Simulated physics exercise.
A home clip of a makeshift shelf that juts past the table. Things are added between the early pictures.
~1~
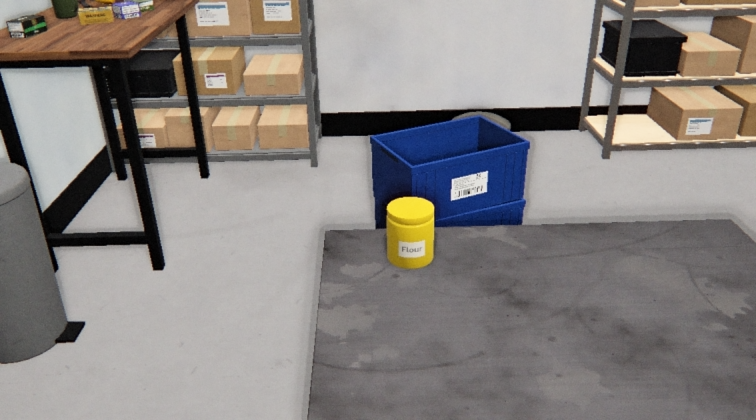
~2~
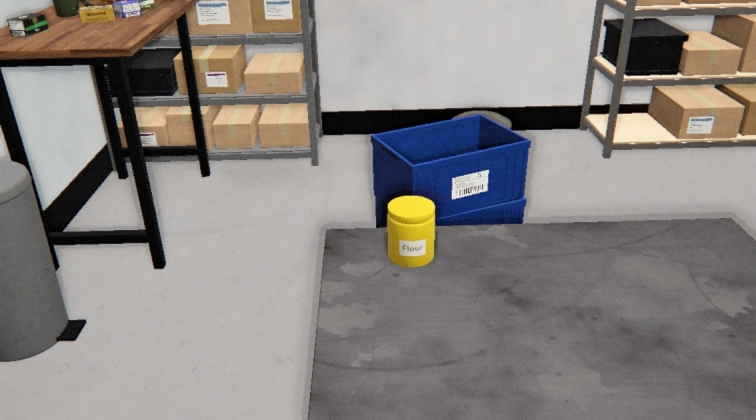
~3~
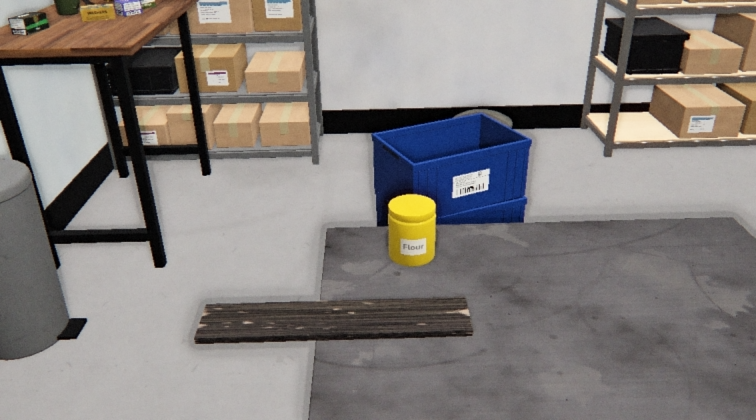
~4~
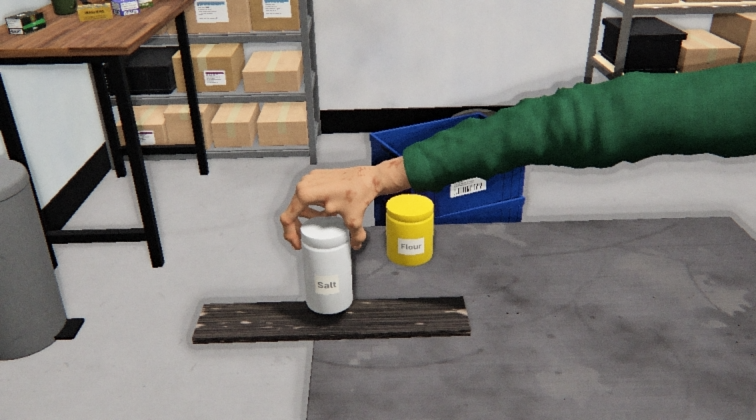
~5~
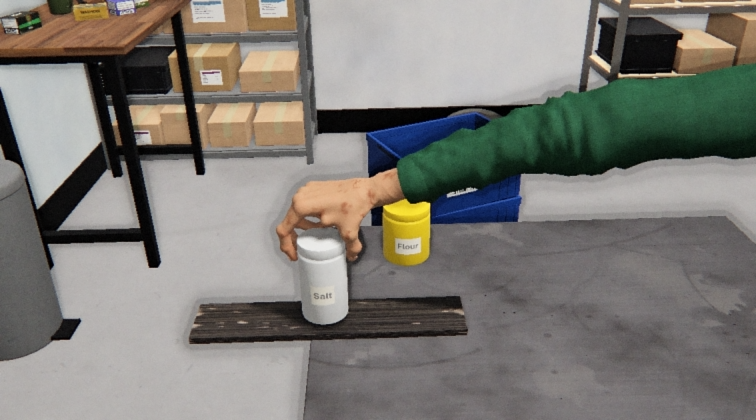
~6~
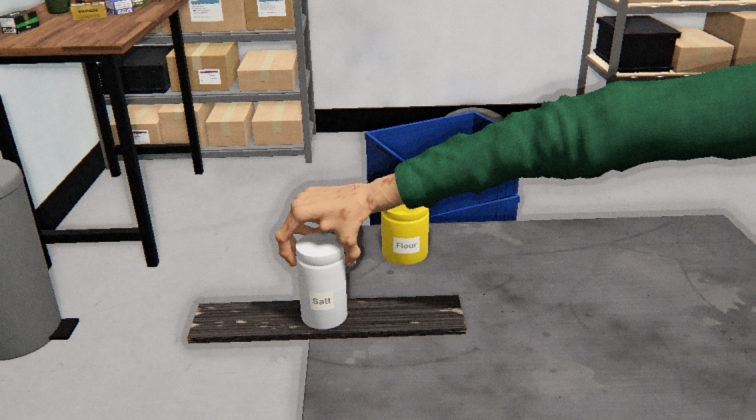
In a storage room, a black plank appears and a hand lowers a white jar.
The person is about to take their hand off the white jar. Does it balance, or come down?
The plank stays on the table.
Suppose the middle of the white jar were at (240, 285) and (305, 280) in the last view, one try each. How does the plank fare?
First try: It tips off the edge; second try: It holds.
Then, 0.60 s past the last view, nothing moves.
Then, 1.10 s past the last view, white jar resting near (322, 281).
Finally, all 3 still in place. Final places as the last picture's camera would see them, white jar near (322, 281). The plank holds.
